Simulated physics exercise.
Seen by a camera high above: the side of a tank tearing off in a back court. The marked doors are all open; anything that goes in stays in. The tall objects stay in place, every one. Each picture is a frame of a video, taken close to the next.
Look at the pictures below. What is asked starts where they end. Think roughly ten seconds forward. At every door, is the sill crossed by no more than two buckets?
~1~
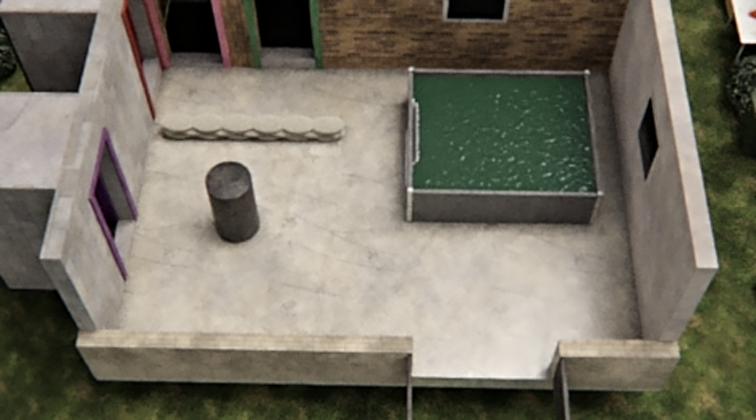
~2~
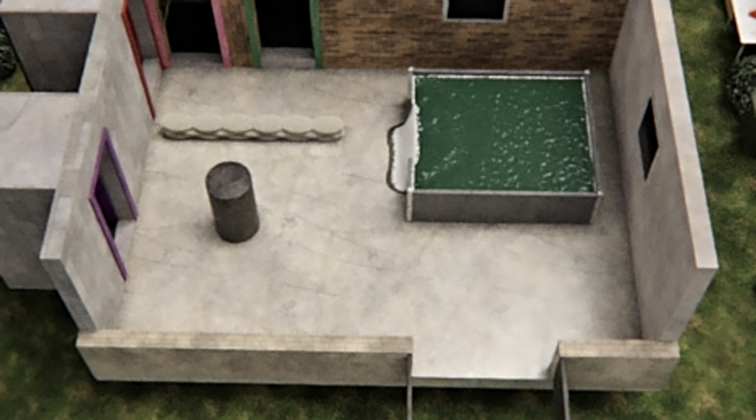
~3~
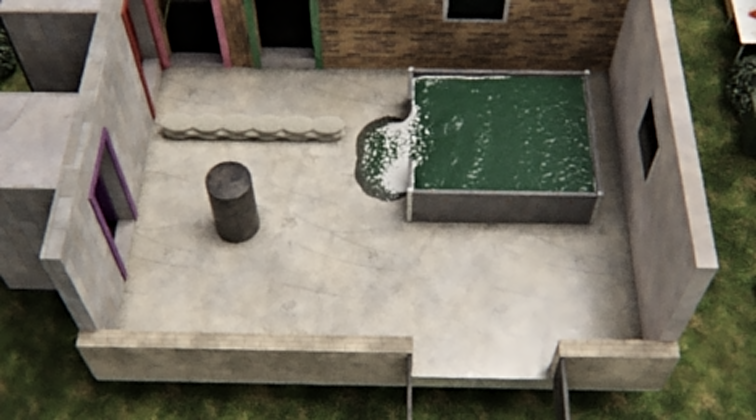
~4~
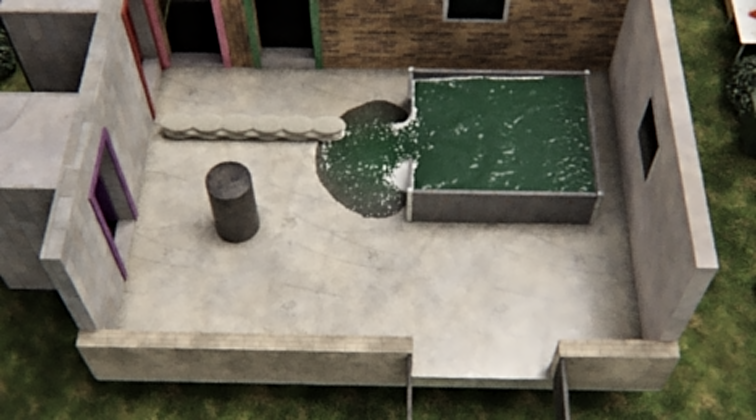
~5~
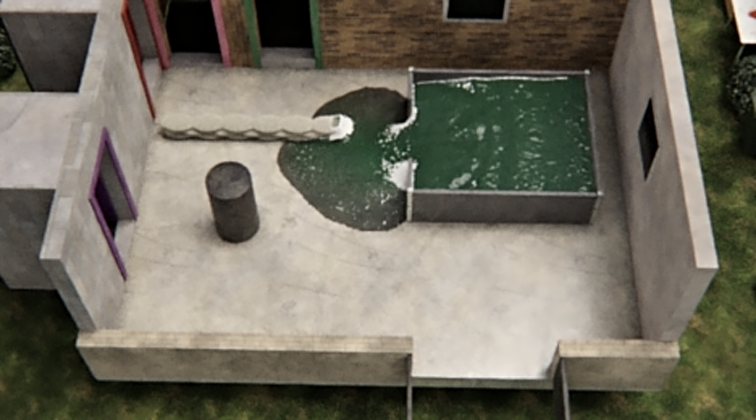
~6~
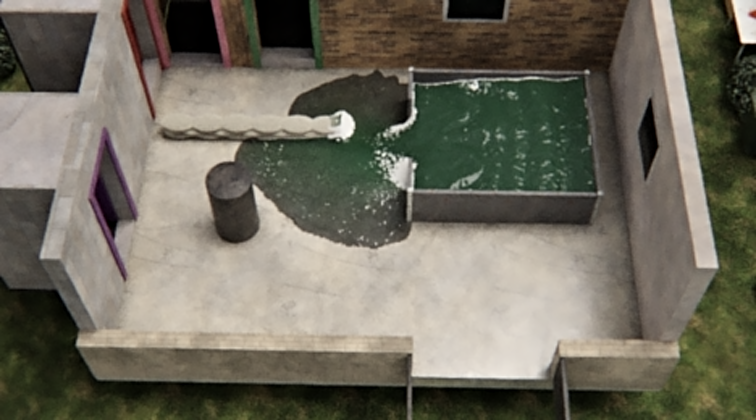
The red door: Yes, it stays at two or less. The purple door: No, more than that crosses. The pink door: No, more than that crosses. The green door: Yes, it stays at two or less.
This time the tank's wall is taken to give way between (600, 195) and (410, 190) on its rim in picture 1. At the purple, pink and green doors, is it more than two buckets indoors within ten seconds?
Purple: Exceeds the limit; pink: Falls short; green: Falls short.
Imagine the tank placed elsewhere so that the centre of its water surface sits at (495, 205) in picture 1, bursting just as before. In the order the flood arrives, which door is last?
Note: The green one.
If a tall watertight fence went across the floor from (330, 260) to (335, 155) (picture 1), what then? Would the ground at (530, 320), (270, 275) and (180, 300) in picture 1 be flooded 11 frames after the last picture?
Taking the points in order, they are high and dry, high and dry and high and dry.
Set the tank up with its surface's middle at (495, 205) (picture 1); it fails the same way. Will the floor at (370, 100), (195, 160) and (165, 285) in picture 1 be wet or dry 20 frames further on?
Readings in order: No flood; flood; flood.
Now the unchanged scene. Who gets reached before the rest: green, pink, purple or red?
I'd go with the door marked green.
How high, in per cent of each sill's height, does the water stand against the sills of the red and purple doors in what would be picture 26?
In order: Roughly 80 and 210 in a hundred.
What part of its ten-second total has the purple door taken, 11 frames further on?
Some 5 per cent.
A moment on, water covers 30 % of the floor; the red door not reached, the purple door not reached, the pink door not reached, the green door wet at the sill, nothing in.
Next, water covers 50 % of the floor; the red door wet at the sill, nothing in, the purple door under two buckets in, the pink door wet at the sill, nothing in, the green door wet at the sill, nothing in.
Then, water covers 55 % of the floor; the red door wet at the sill, nothing in, the purple door over two buckets in, the pink door over two buckets in, the green door wet at the sill, nothing in.
Later, water covers 75 % of the floor; the red door wet at the sill, nothing in, the purple door far over two buckets in, the pink door far over two buckets in, the green door wet at the sill, nothing in.
In the end, water covers 95 % of the floor; the red door wet at the sill, nothing in, the purple door far over two buckets in, the pink door far over two buckets in, the green door wet at the sill, nothing in.
